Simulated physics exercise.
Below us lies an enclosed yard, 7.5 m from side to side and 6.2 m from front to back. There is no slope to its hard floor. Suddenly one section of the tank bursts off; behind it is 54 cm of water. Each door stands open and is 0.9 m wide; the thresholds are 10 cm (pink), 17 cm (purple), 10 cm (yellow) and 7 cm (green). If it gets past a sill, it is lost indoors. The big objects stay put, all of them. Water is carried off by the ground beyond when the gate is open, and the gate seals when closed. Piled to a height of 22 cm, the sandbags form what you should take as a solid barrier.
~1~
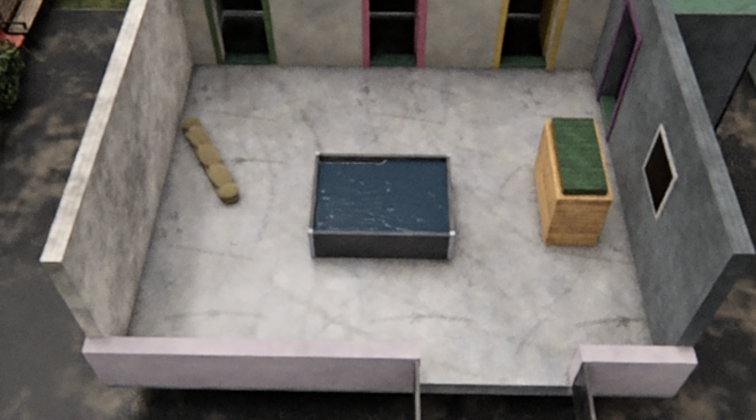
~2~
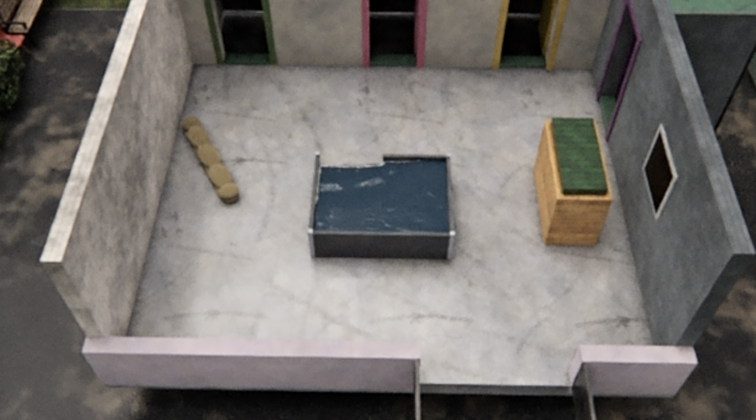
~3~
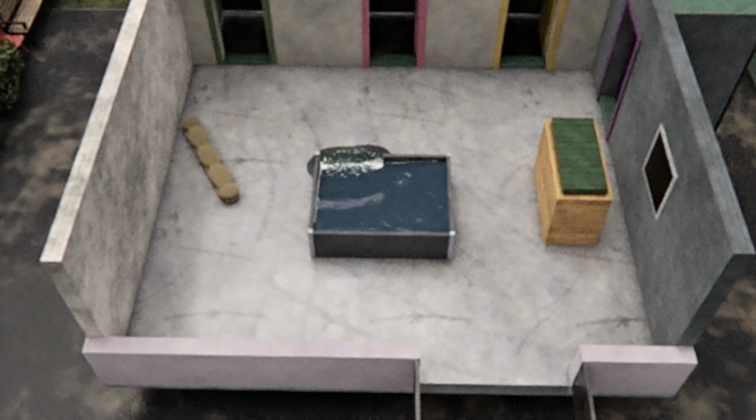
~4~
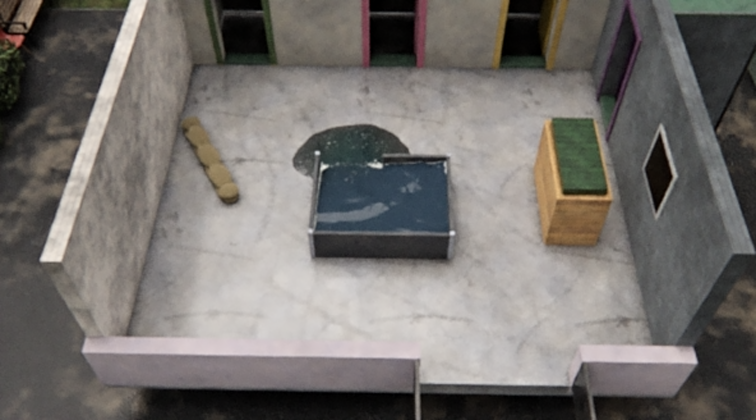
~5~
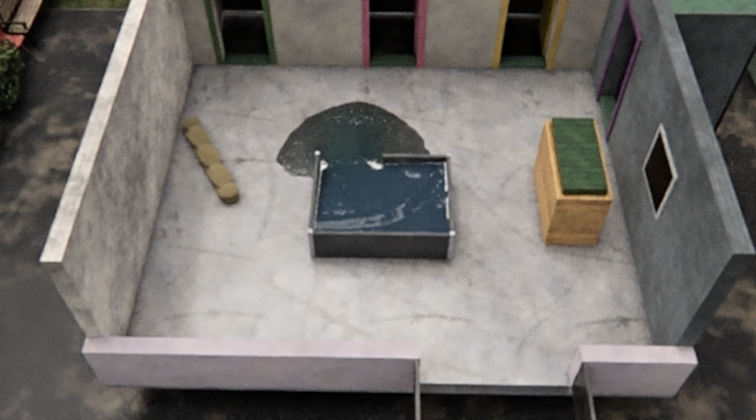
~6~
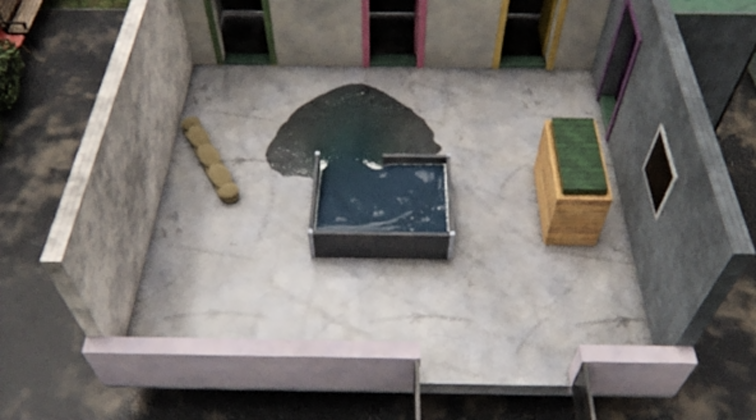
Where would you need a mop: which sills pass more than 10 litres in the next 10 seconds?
Pink door: Limit broken, purple door: Limit unbroken, yellow door: Limit unbroken, green door: Limit broken.
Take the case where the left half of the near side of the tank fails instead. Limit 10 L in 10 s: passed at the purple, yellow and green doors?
Door by door - purple: Within bounds, yellow: Within bounds, green: Within bounds.
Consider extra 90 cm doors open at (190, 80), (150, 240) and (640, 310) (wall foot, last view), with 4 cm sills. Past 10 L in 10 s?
First doorway gets there, second falls short, third falls short.
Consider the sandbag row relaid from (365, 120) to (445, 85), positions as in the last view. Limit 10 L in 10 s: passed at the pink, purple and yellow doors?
So then pink is inside it, purple is inside it and yellow is inside it.
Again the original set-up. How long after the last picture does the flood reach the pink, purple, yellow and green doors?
Arrival times: Pink 0.3 seconds, purple 3.2 seconds, yellow 1.6 seconds, green 0.9 seconds.
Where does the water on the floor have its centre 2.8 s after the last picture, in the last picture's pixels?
Centre: Roughly (347, 140) px.
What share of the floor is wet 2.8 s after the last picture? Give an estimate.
Wet share: Near 30 percent.
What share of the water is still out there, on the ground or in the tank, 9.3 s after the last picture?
Share still there: About 92 %.
Then, 0.7 s after the last picture water covers 20 % of the floor and is deepest (27 cm) near (338, 171); pink door 17 cm at the sill, 4 L in, purple door not reached, yellow door not reached, green door not reached.
Then, 1.5 s after the last picture water covers 25 % of the floor and is deepest (24 cm) near (335, 76); pink door 20 cm at the sill, 34 L in, purple door not reached, yellow door not reached, green door 14 cm at the sill, 5 L in.
Then, 2.8 s after the last picture water covers 30 % of the floor and is deepest (24 cm) near (190, 123); pink door 15 cm at the sill, 68 L in, purple door not reached, yellow door 4 cm at the sill, 0 L in, green door 12 cm at the sill, 24 L in.
Then, 5.3 s after the last picture water covers 50 % of the floor and is deepest (13 cm) near (211, 75); pink door 8 cm at the sill, 80 L in, purple door 8 cm at the sill, 0 L in, yellow door 3 cm at the sill, 0 L in, green door 11 cm at the sill, 52 L in.
Then, 9.3 s after the last picture water covers 70 % of the floor and is deepest (7 cm) near (207, 138); pink door 5 cm at the sill, 80 L in, purple door 6 cm at the sill, 0 L in, yellow door 4 cm at the sill, 0 L in, green door 6 cm at the sill, 67 L in.
